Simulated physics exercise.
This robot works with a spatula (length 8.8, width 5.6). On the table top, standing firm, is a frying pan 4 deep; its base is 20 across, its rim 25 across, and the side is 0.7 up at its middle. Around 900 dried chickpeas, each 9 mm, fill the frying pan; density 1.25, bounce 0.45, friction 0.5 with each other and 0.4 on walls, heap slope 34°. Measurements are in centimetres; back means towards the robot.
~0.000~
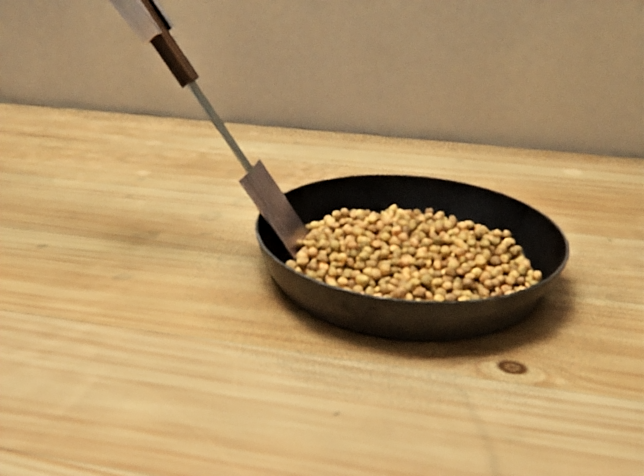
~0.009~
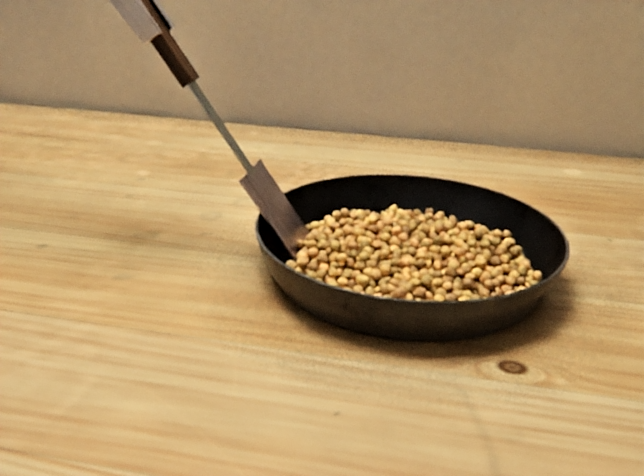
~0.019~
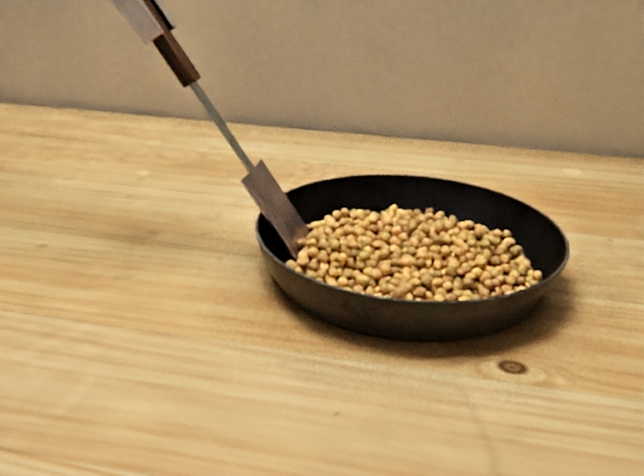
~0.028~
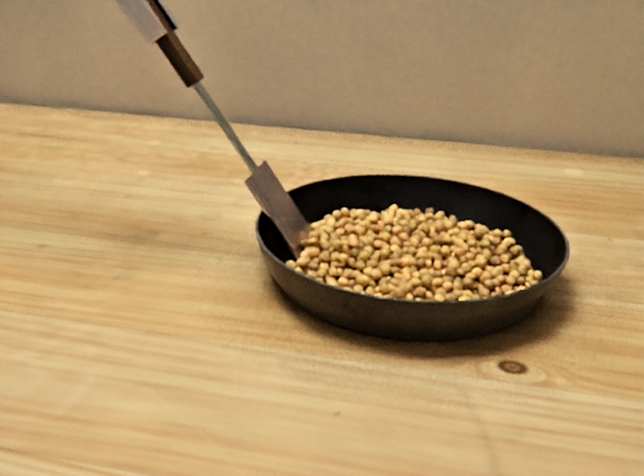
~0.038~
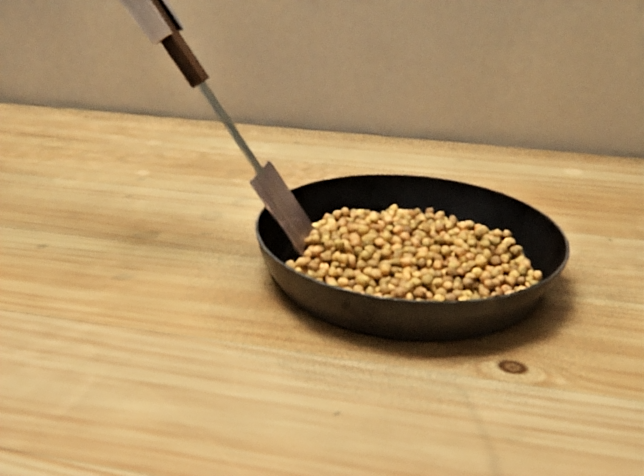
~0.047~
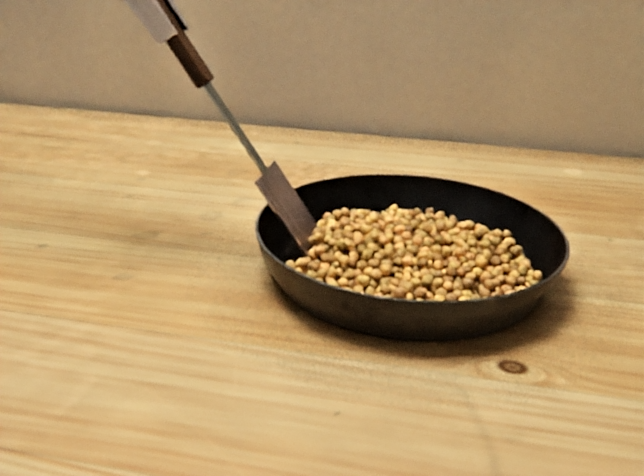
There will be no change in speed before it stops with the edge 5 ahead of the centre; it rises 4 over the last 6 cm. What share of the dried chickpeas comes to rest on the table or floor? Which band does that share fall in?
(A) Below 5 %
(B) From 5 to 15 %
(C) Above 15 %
Below 5 % (A).
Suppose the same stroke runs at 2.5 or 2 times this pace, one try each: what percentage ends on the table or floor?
Around 10 per cent and around 10 per cent.
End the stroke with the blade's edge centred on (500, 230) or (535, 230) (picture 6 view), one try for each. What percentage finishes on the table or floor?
I'd say some 0 per cent, then some 5 per cent.
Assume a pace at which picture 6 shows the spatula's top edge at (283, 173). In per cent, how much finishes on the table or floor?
That share would be about 10 percent.
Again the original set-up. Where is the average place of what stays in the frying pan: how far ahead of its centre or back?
It rests close to 2.5 centimetres ahead of centre.
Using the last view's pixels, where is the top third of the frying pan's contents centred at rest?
You'll find it at about (467, 256).
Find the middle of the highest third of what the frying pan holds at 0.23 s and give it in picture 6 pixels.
I'd say close to (442, 251).
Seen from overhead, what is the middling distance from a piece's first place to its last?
I'd estimate close to 1 centimetres.
After 0.14 s, sloping 55°, highest piece 4 above the table; 900 in the frying pan.
After 0.23 s, sloping 55°, highest piece 5 above the table; 900 in the frying pan.
After 0.48 s, sloping 55°, highest piece 4 above the table; 900 in the frying pan.
After 1.53 s, sloping 55°, highest piece 3 above the table; 900 in the frying pan.
At rest, 900 in the frying pan. That is 0 % on the table or floor.
